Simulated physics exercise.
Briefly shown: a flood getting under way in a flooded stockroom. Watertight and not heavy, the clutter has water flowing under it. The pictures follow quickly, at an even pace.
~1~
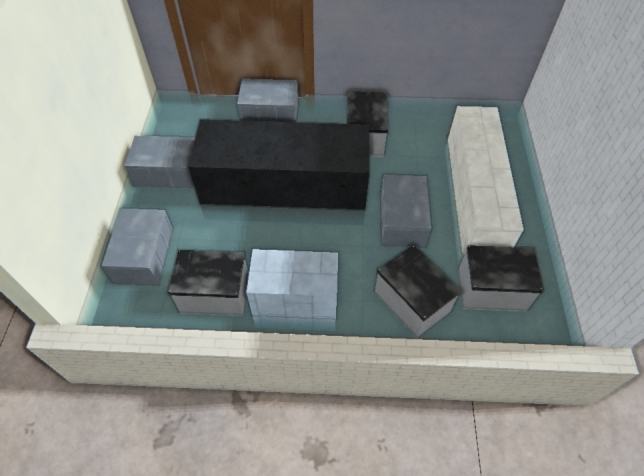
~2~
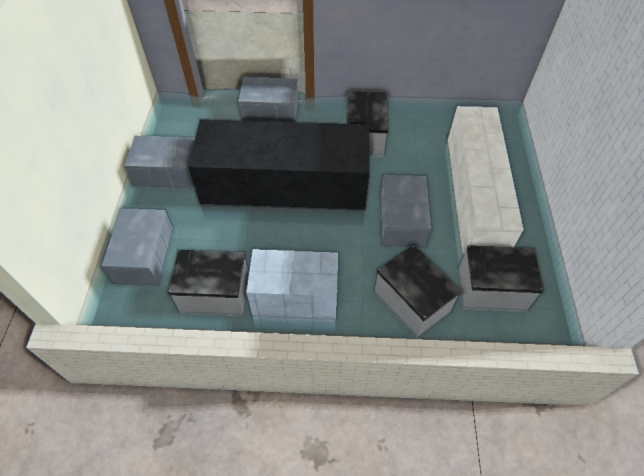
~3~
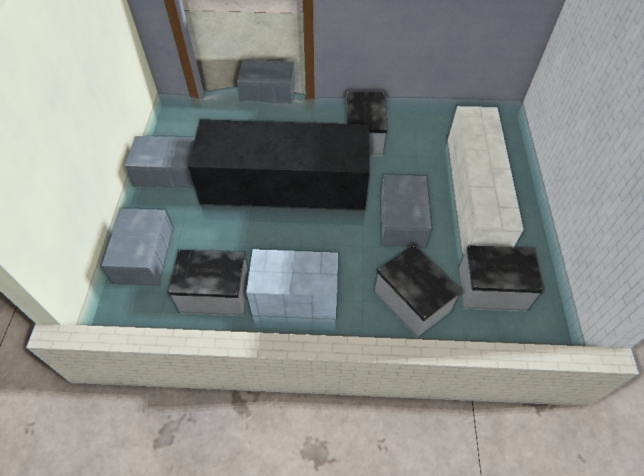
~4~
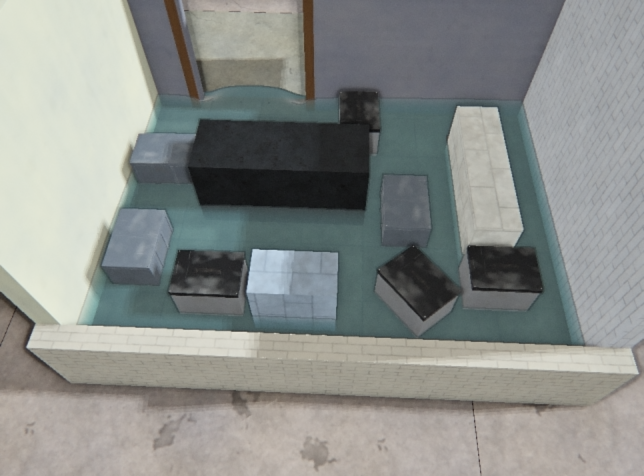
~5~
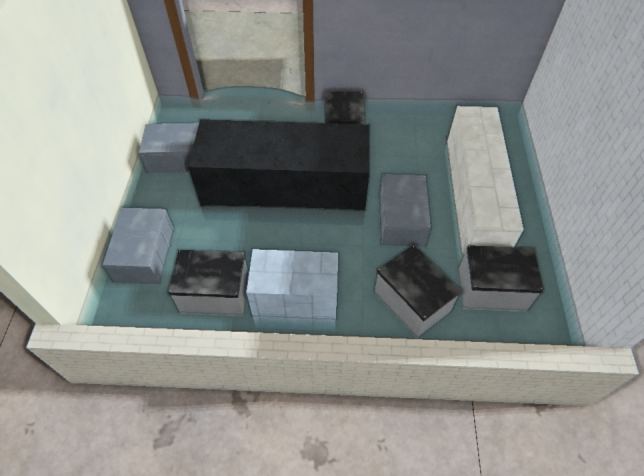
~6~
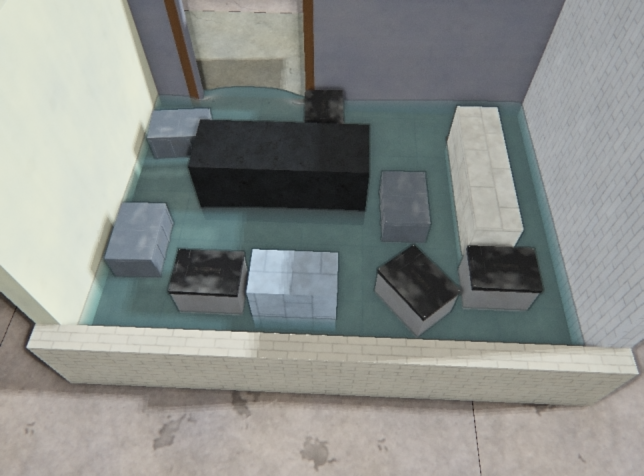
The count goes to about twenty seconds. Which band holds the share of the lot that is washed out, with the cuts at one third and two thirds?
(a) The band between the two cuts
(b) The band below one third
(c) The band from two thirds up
(c) The band from two thirds up.
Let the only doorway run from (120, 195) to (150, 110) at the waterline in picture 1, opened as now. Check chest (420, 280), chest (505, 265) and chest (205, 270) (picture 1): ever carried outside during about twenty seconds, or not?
Item one doesn't escape, item two doesn't escape, item three gets away.
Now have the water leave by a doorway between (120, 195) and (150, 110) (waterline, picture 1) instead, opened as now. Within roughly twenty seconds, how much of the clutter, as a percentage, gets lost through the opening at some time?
Estimated share: Around 60 %.
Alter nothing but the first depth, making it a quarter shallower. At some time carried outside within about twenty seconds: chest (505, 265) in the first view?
That object is never lost.
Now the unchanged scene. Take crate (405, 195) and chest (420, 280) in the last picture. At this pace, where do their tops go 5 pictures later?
About (391, 144) and (402, 260).
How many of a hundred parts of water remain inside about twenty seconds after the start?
I'd say close to 32 percent.
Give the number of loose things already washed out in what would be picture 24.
5.
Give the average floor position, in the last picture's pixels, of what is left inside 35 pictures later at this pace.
About (330, 144).
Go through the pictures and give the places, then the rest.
In the first picture, a crate at (160, 151) floats; a chest at (368, 110), afloat; 0 of 8 have shifted.
In the second picture, a crate at (160, 151), afloat; a chest at (368, 110), afloat; 1 of 8 have shifted.
In the third picture, a crate at (160, 151), afloat; a chest at (366, 110), afloat; 1 of 8 have shifted.
In the fourth picture, a crate at (164, 148), afloat, close to its start; a chest at (359, 110), afloat, close to its start; 3 of 8 have shifted.
In the fifth picture, a crate at (172, 137), afloat, close to its start; a chest at (345, 109), afloat, close to its start; 3 of 8 have shifted.
In the sixth picture, a crate at (179, 123) floats, a stride from its start; a chest at (324, 108), afloat, a stride from its start; 5 of 8 have shifted.
A moment on, 3 of 8 are out; 5 afloat.
Next, 5 of 8 are out; 3 afloat.
Later, 5 of 8 are out; 2 afloat.
In the end, 7 of 8 are out; 1 afloat.
